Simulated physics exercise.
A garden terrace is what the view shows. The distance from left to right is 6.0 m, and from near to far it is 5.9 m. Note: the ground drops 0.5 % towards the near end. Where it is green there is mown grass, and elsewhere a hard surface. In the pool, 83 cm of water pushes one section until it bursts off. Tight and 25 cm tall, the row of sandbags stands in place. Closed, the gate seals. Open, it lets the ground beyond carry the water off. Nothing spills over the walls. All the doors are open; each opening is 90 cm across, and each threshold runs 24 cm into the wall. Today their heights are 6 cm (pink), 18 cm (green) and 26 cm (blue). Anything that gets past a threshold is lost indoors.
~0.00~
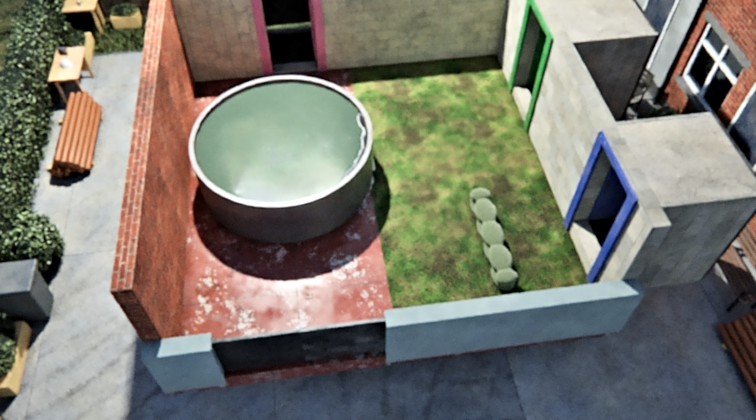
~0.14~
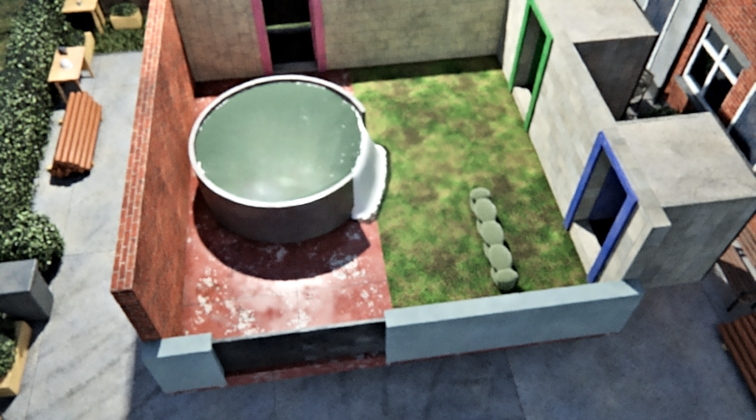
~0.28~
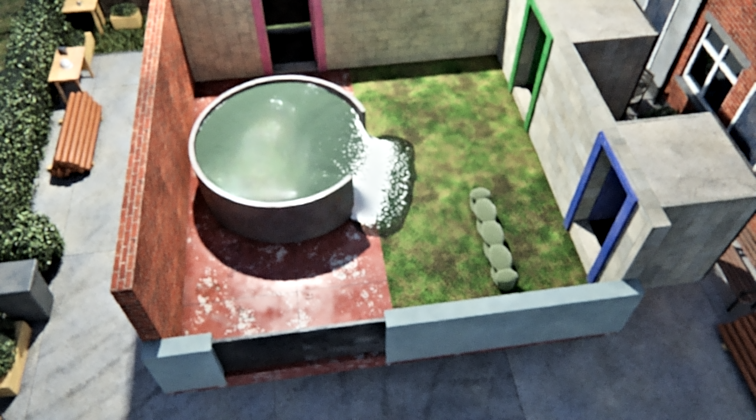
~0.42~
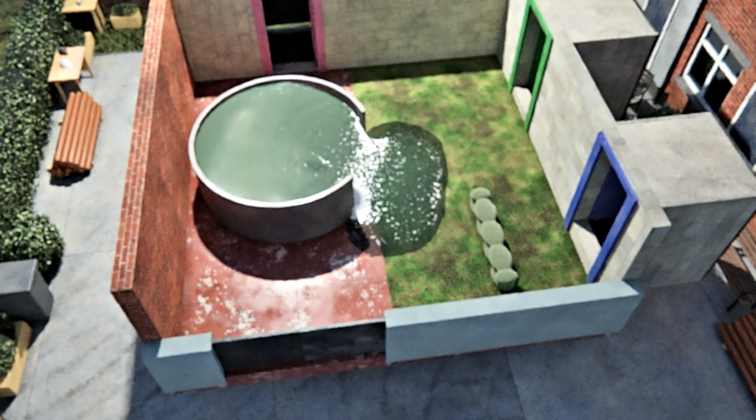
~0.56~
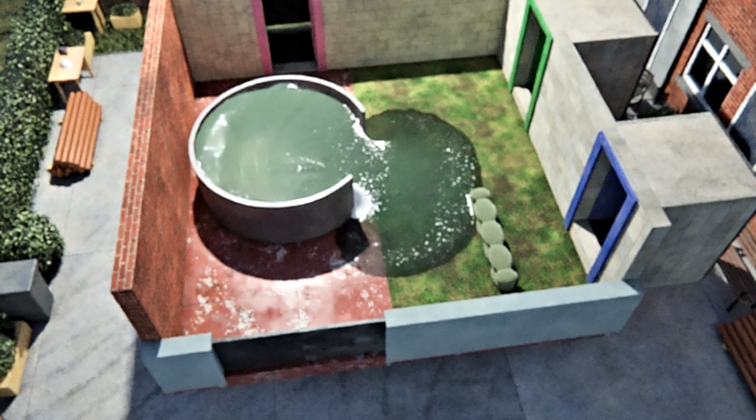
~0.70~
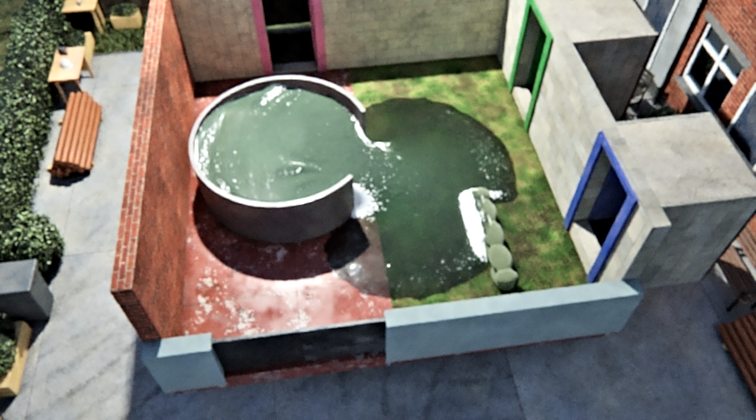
Water in a round pool on a walled terrace breaks out through a gap in its right side and pours onto the grass. The dark sheet widens across the lawn and over some of the paving, reaches the short row of sandbags, and foams white against them as it spreads around their far end.
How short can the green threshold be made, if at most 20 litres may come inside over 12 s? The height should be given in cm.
Roughly 19 cm, no lower.
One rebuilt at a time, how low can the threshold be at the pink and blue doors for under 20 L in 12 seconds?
You'd want about 14.5 centimetres at pink and about 24 centimetres at blue.
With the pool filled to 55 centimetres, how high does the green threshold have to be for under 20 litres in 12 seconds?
I'd say close to 11.0 cm.
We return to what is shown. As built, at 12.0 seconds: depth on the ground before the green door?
It works out to about 11.5 centimetres deep.
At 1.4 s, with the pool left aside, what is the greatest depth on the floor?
Around 46 centimetres.
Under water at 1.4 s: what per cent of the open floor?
Approximately 45 %.
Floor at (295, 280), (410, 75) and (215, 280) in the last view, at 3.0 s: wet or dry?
Point by point, the first is awash, the second awash and the third spared.
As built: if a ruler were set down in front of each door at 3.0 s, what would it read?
Pink door 0 cm, green door 22 cm, blue door 20 cm.
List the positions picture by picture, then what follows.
Still water, 83 cm deep, in the pool at (282, 139); the green door at (529, 66) is dry, in the first frame.
The gap is at (368, 167), the front 0.4 m out at (386, 152); the back of the pool holds 83 cm, in the second frame.
The gap is at (368, 170), the front 0.8 m out at (409, 147); the back of the pool holds 83 cm, in the third frame.
Water pours out at (368, 172) and has run 1.3 m, to (439, 212); about 9 cm deep outside, 83 cm at the back, in the fourth frame.
The front is at (473, 226), 1.9 m from the gap at (368, 172); 5.7 m2 of floor is wet, 83 cm left at the back, in the fifth frame.
Water pours out at (368, 172) and has run 2.4 m, to (509, 167); about 6 cm deep outside, 78 cm at the back; the green door at (529, 66), 3.3 m from the gap, is still 0.9 m from the nearest water, in the sixth frame.
After 1.4 s water covers 45 % of the floor, deepest (46 cm) near (467, 206); 5 cm at the green door, 0 litres in over its 18 cm threshold.
After 3.0 s water covers 70 % of the floor, deepest (39 cm) near (551, 317); 22 cm at the green door, 17 litres in over its 18 cm threshold.
After 12.0 s water covers 100 % of the floor, deepest (20 cm) near (221, 361); 12 cm at the green door, 24 litres in over its 18 cm threshold.
At the green door as built, the water arrived by 1.4 s and peaked near 26 cm at 2.0 s.
Run again over the same 12 s with other heights there, 47 litres in over 15.5 cm, 9 litres over 21.5 cm. The limit of 20 litres is kept from about 19 cm up.
